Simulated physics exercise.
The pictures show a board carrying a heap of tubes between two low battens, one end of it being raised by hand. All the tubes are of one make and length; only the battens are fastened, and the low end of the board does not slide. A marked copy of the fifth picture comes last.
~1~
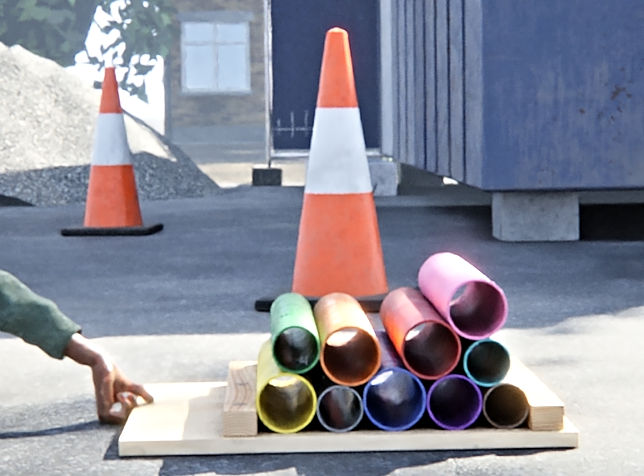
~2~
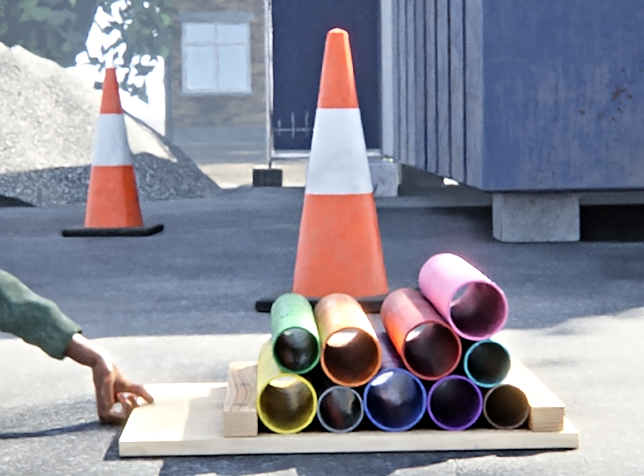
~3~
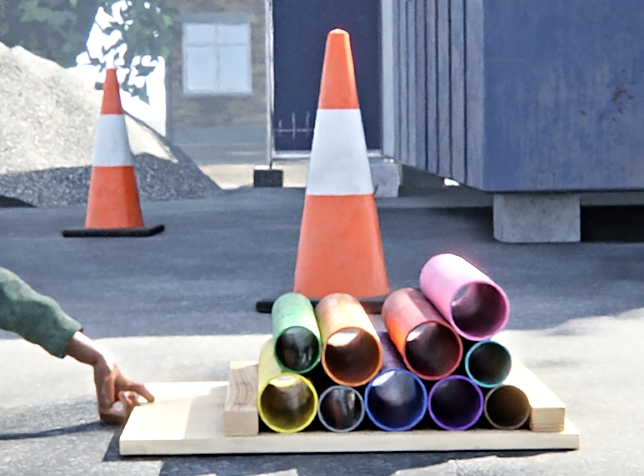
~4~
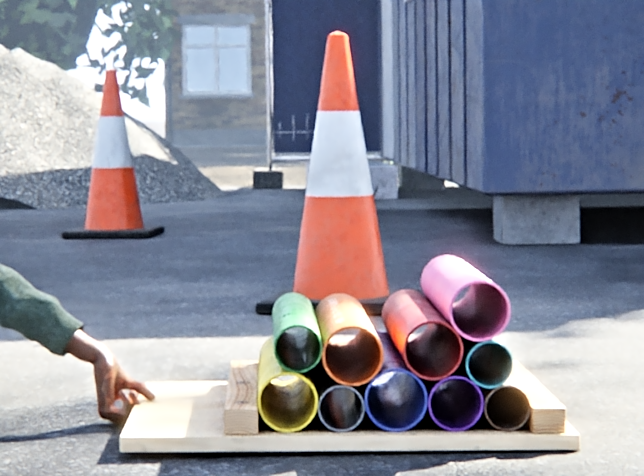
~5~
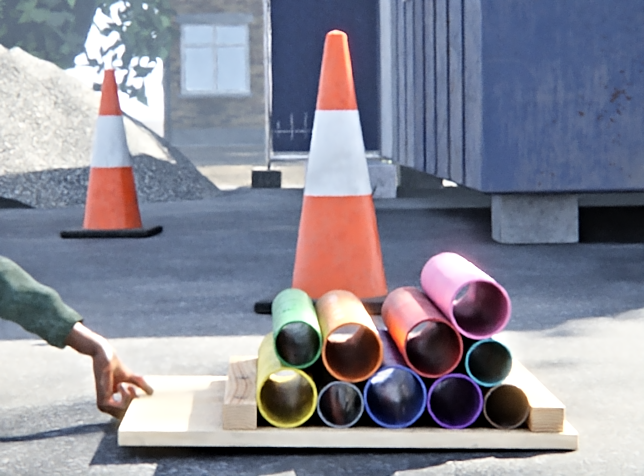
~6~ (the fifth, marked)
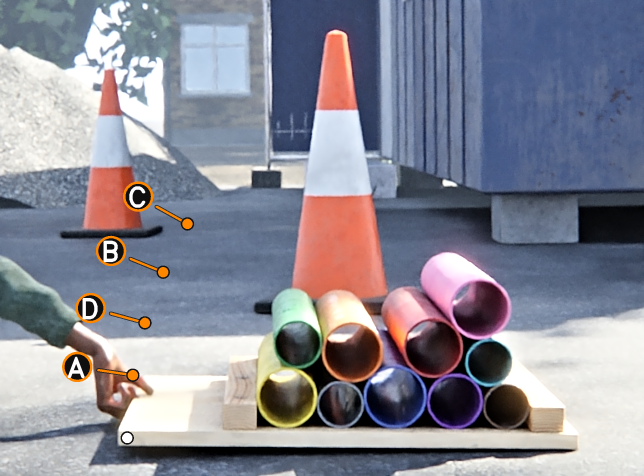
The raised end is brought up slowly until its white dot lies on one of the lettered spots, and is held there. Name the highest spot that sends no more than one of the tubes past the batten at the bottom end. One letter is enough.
The last mark within the limit is D.
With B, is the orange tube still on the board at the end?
Yes, with B.
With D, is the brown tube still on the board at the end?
The brown tube: Yes.
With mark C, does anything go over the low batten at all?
Yes, at C.
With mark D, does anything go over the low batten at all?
Yes.
On the marked copy, A at (133, 375); B at (163, 272); C at (188, 224); D at (145, 323); the white dot at (127, 438).
Taking D. A third of the way, board at 13°.
Two thirds of the way, board at 16°.
When it is over, board at 16°, one over the low batten (pink).
As for the rest, A one over the low batten (pink); B three over the low batten (turquoise, red, pink); C three over the low batten (turquoise, red, pink).
